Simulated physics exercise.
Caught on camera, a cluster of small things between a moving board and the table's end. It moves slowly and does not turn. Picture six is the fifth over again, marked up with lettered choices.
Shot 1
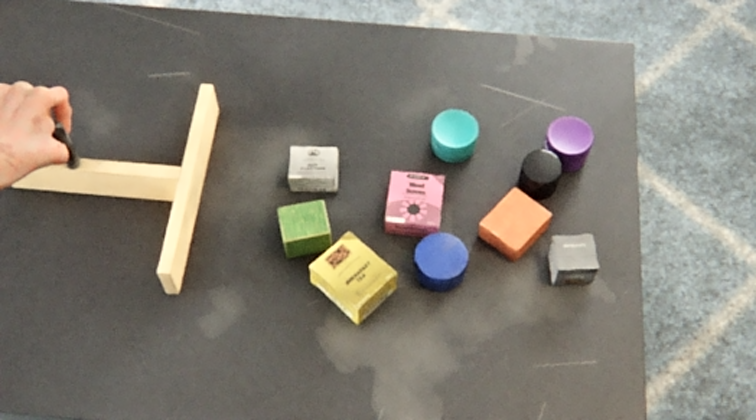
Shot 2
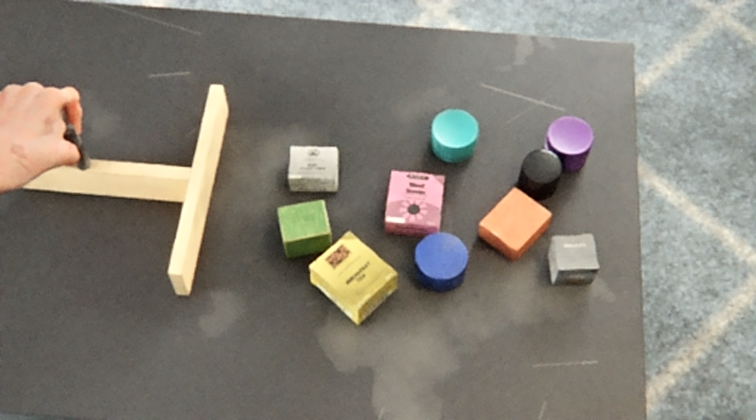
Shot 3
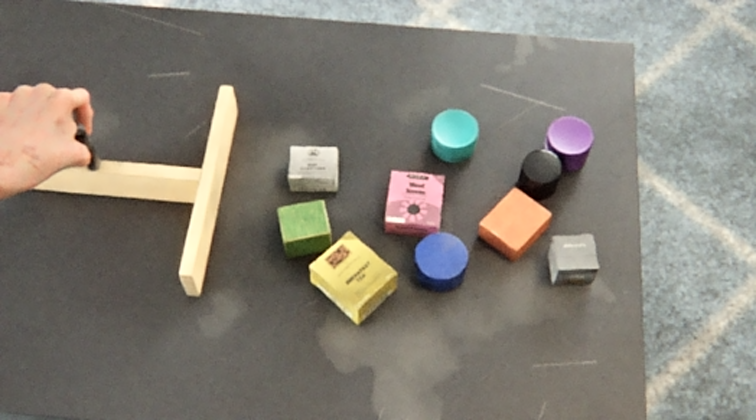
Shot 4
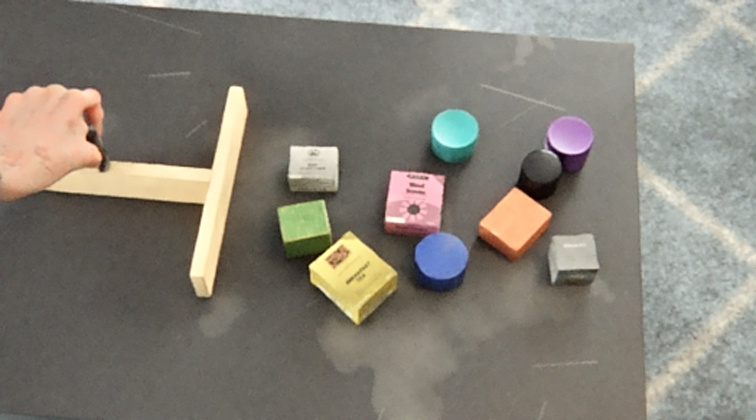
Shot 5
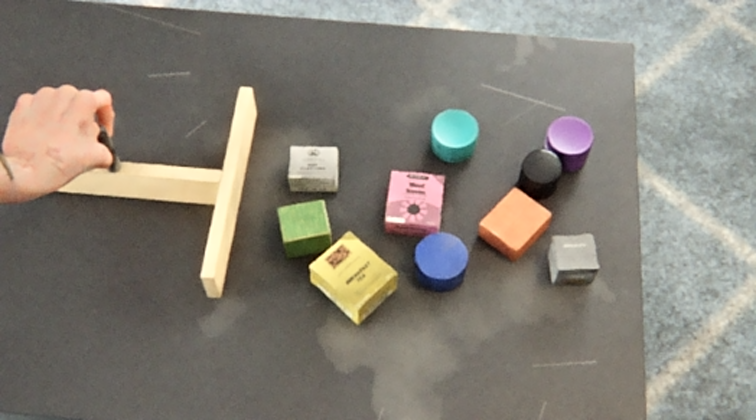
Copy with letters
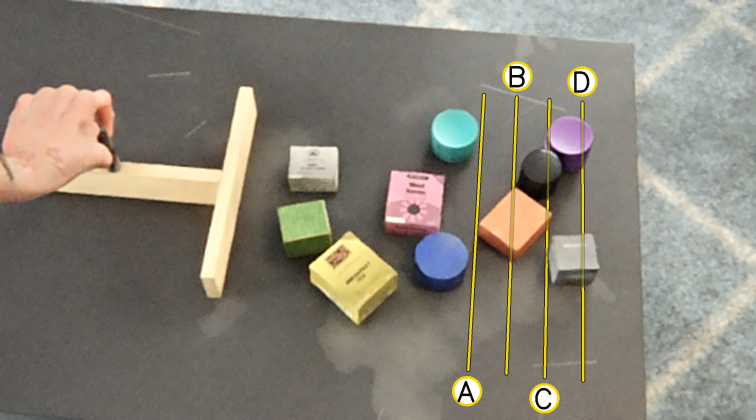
The clip shows a hand sliding a T-shaped wooden board slowly to the right across a dark tabletop, moving closer to a cluster of small colourful boxes and round containers, which stay still throughout.
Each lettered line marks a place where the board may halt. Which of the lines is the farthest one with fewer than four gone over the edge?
C is the last line within the limit.
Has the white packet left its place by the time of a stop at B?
By then, yes.
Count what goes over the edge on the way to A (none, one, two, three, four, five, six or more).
In all, none.
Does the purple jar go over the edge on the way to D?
By then, yes.
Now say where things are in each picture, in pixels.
The first frame shows turquoise tub (454, 137); yellow packet (354, 278); purple jar (568, 145).
The second frame shows board (197, 174); white packet (314, 169).
The third frame shows board (208, 175); grey packet (573, 260).
The fourth frame shows board (218, 176); pink box (415, 205).
The fifth frame shows board (228, 177); blue tin (440, 262); turquoise tub (454, 137); yellow packet (354, 278).
On the copy, A at (477, 222); B at (512, 225); C at (547, 228); D at (583, 231).
On C. First, board (342, 187); yellow packet (374, 291); green block (369, 241).
Then, board (457, 196); grey packet (606, 273); orange block (587, 225).
Finally, board (548, 204); grey packet over the edge; orange block over the edge; two fallen.
By contrast, A is within the limit but short; B is within the limit but short; D drops six.
